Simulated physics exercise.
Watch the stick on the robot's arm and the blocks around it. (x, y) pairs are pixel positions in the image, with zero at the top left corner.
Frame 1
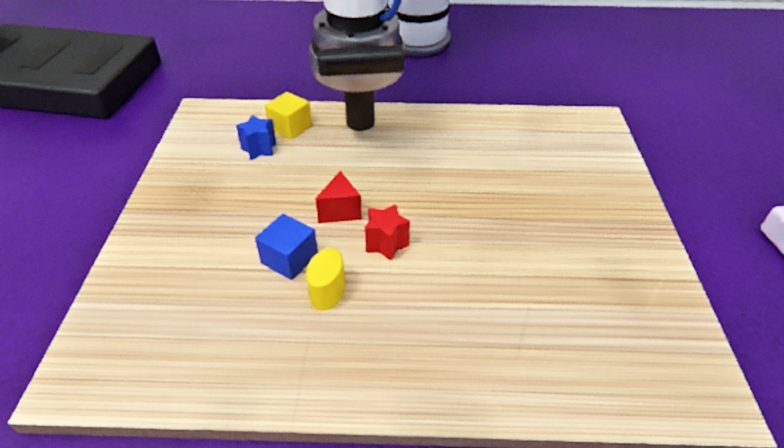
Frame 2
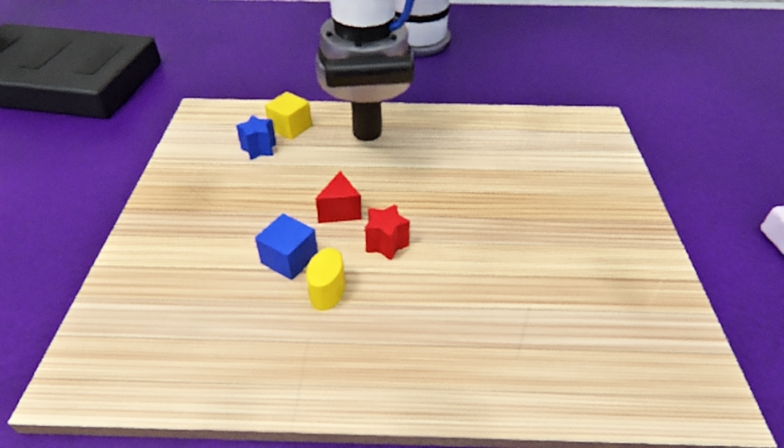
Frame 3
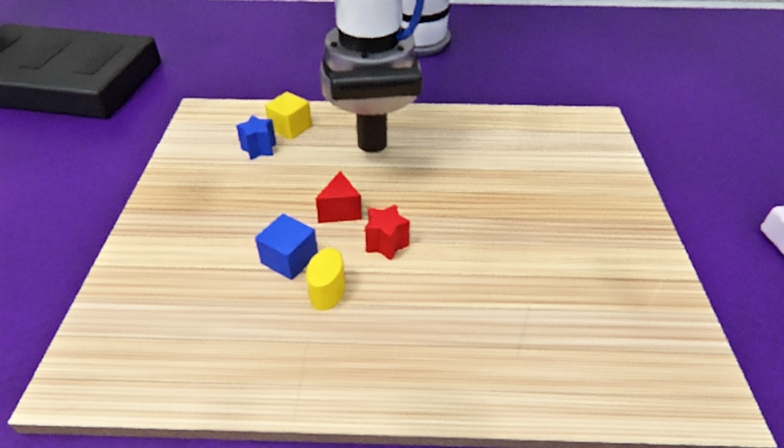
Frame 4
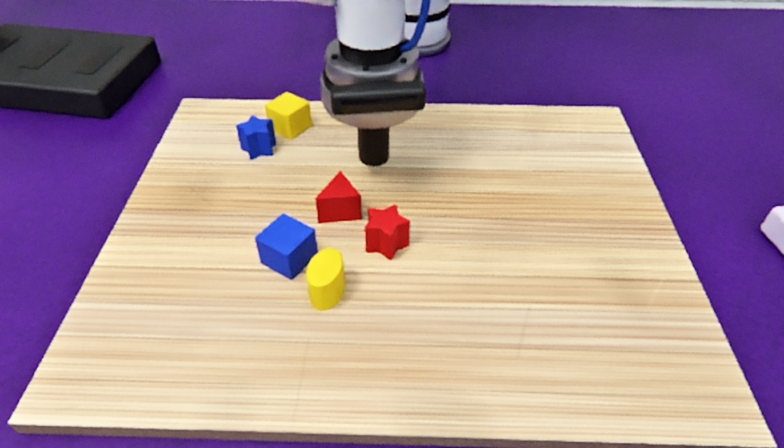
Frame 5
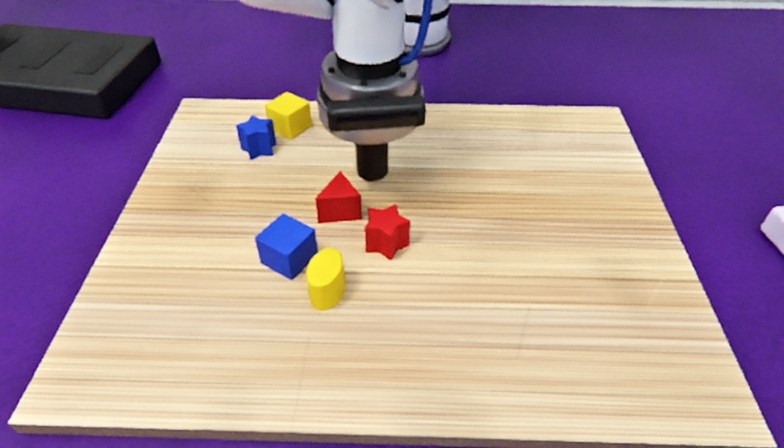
A pale wooden board lies on a purple surface, seen from above at an angle by a still camera. A yellow cube and blue star sit at the upper left, with a red triangle, red star, blue cube and yellow rounded block nearer the middle. The robot arm lowers its dark stick a short way down the view, drawing near the red triangle while every block stays still.
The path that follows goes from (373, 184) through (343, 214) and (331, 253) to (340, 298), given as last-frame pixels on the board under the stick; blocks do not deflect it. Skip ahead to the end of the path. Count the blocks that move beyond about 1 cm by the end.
The push will move three blocks or more.
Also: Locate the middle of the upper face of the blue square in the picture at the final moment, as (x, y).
In the picture, it is at (263, 248).
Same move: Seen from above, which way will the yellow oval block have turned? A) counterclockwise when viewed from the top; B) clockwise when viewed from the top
B.
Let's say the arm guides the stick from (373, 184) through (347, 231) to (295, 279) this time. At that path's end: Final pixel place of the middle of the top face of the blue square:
The middle of its top is at (251, 245).
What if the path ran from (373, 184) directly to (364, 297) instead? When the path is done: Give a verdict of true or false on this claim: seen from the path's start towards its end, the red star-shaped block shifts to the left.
It is true.
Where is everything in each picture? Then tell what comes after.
In the first frame, lower end of the stick at (361, 123), tops of blocks, blue square at (285, 233), yellow oval block at (325, 266), red three-sided block at (339, 187), red star-shaped block at (386, 218).
In the second frame, stick at (367, 133), blocks as before.
In the third frame, stick at (372, 144), blocks as before.
In the fourth frame, stick at (374, 157), blocks as before.
In the fifth frame, stick at (372, 171), blue square at (285, 233), yellow oval block at (325, 266), red three-sided block at (339, 187), red star-shaped block at (386, 218).
The first path, step by step. One third of the way, stick at (342, 202); red three-sided block at (318, 206).
Two thirds of the way, stick at (329, 241); blue square at (263, 248), turned 20° anticlockwise; red three-sided block at (294, 224), turned 25° clockwise.
At the end, stick at (339, 286); blue square at (263, 248), turned 20° anticlockwise; yellow oval block at (318, 307), turned 40° clockwise; red three-sided block at (294, 224), turned 25° clockwise; red star-shaped block not moved.
